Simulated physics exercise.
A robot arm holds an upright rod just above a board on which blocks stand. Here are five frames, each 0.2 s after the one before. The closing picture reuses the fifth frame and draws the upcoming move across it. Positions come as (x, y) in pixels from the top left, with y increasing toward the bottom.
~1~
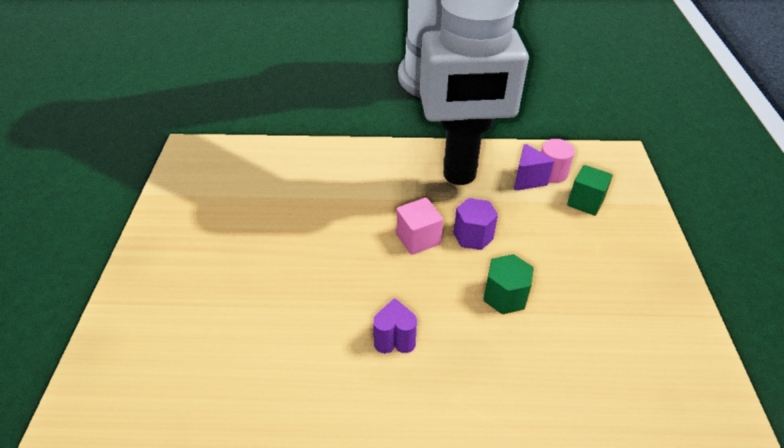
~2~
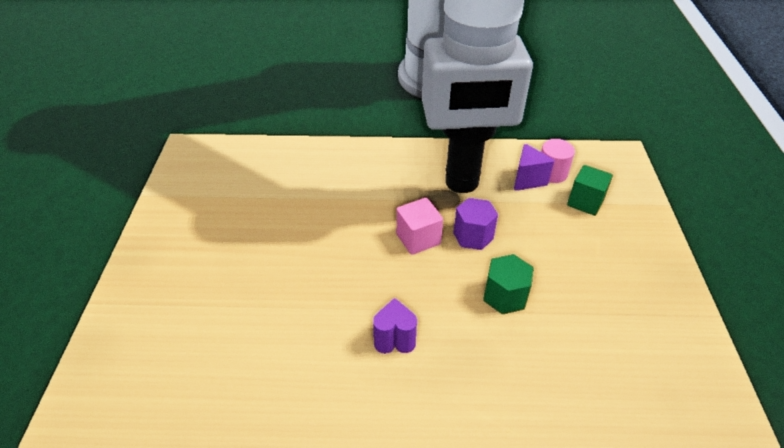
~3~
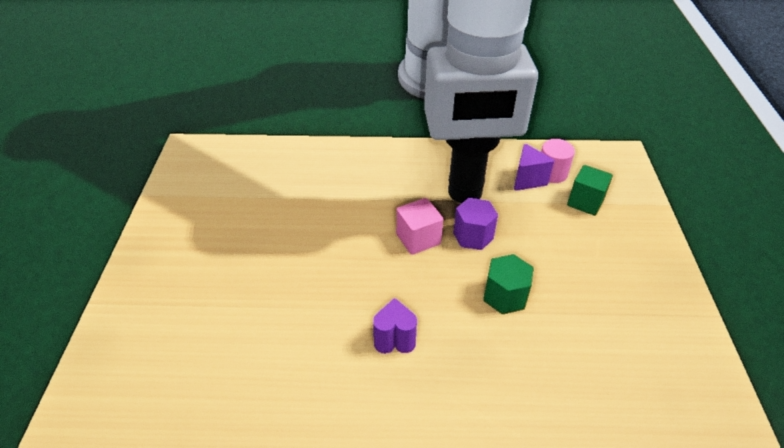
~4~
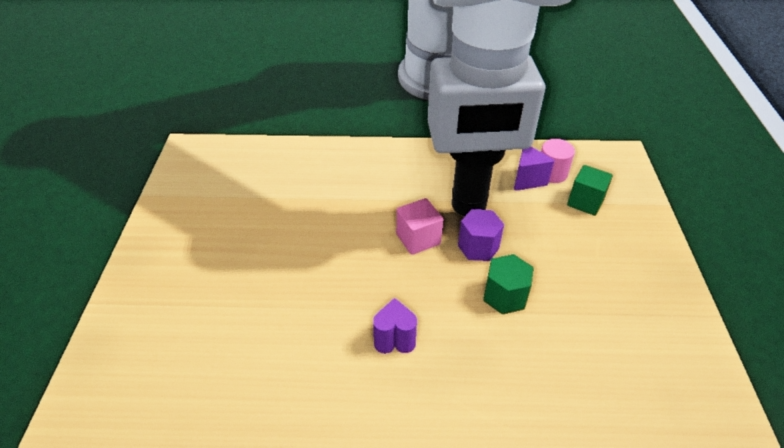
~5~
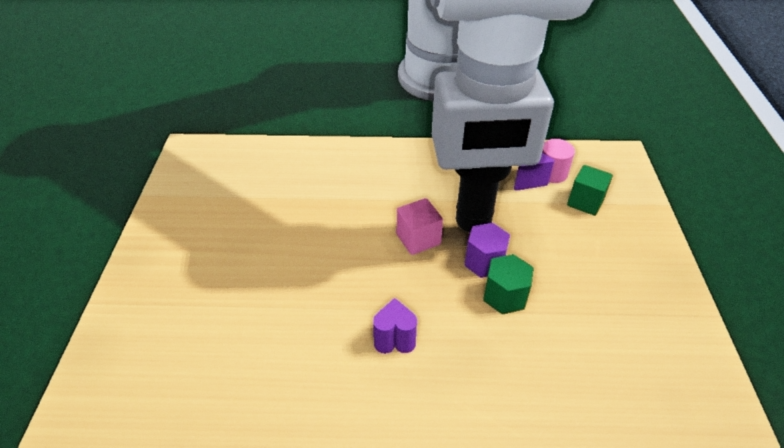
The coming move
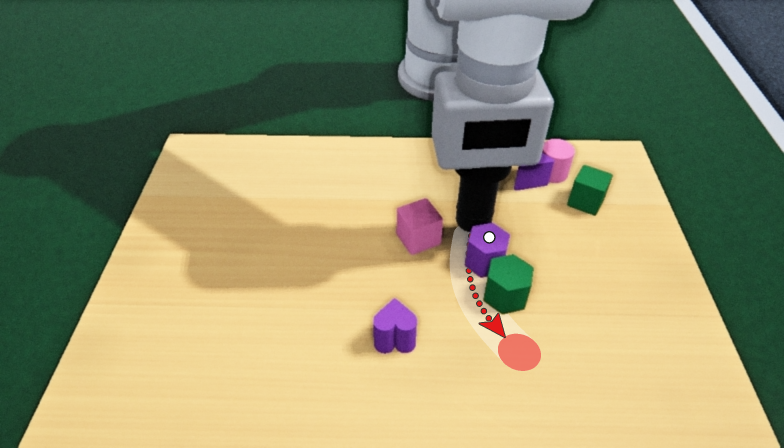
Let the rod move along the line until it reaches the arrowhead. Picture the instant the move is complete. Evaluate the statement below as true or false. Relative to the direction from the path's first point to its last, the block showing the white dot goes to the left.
The statement is correct.
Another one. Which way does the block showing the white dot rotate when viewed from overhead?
Its spin: Anticlockwise.
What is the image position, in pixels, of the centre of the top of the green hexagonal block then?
When the path ends, it will be at (619, 354).
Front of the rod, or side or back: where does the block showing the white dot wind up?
In the end it is ahead.
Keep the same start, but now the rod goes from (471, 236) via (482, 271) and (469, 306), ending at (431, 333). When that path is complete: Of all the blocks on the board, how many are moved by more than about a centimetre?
Looking at the path, I think two of the blocks end up more than 1 cm away.
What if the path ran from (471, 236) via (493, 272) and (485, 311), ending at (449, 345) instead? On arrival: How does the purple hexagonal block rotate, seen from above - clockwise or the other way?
Spins counterclockwise.
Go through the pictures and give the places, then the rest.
Rod's lower end (460, 175); pink square block (420, 213); purple hexagonal block (477, 211); green hexagonal block (511, 271), in the first picture.
Rod (462, 183); blocks still, in the second picture.
Rod (465, 193); blocks still, in the third picture.
Rod (469, 206); purple hexagonal block (483, 222), in the fourth picture.
Rod (474, 221); pink square block (420, 213); purple hexagonal block (489, 237); green hexagonal block (511, 271), in the fifth picture.
Drawn move, from (471, 236) through (469, 272) and (485, 312) to (519, 352); the dot is on the purple hexagonal block.
What follows on the original path. One third of the way, rod (471, 258); purple hexagonal block (498, 275), turned 25° anticlockwise; green hexagonal block (533, 300), turned 25° anticlockwise.
Two thirds of the way, rod (488, 299); purple hexagonal block (525, 316), turned 50° anticlockwise; green hexagonal block (571, 332), turned 45° anticlockwise.
At the end, rod (524, 338); pink square block still; purple hexagonal block (571, 353), turned 70° anticlockwise; green hexagonal block (619, 354), turned 70° anticlockwise.
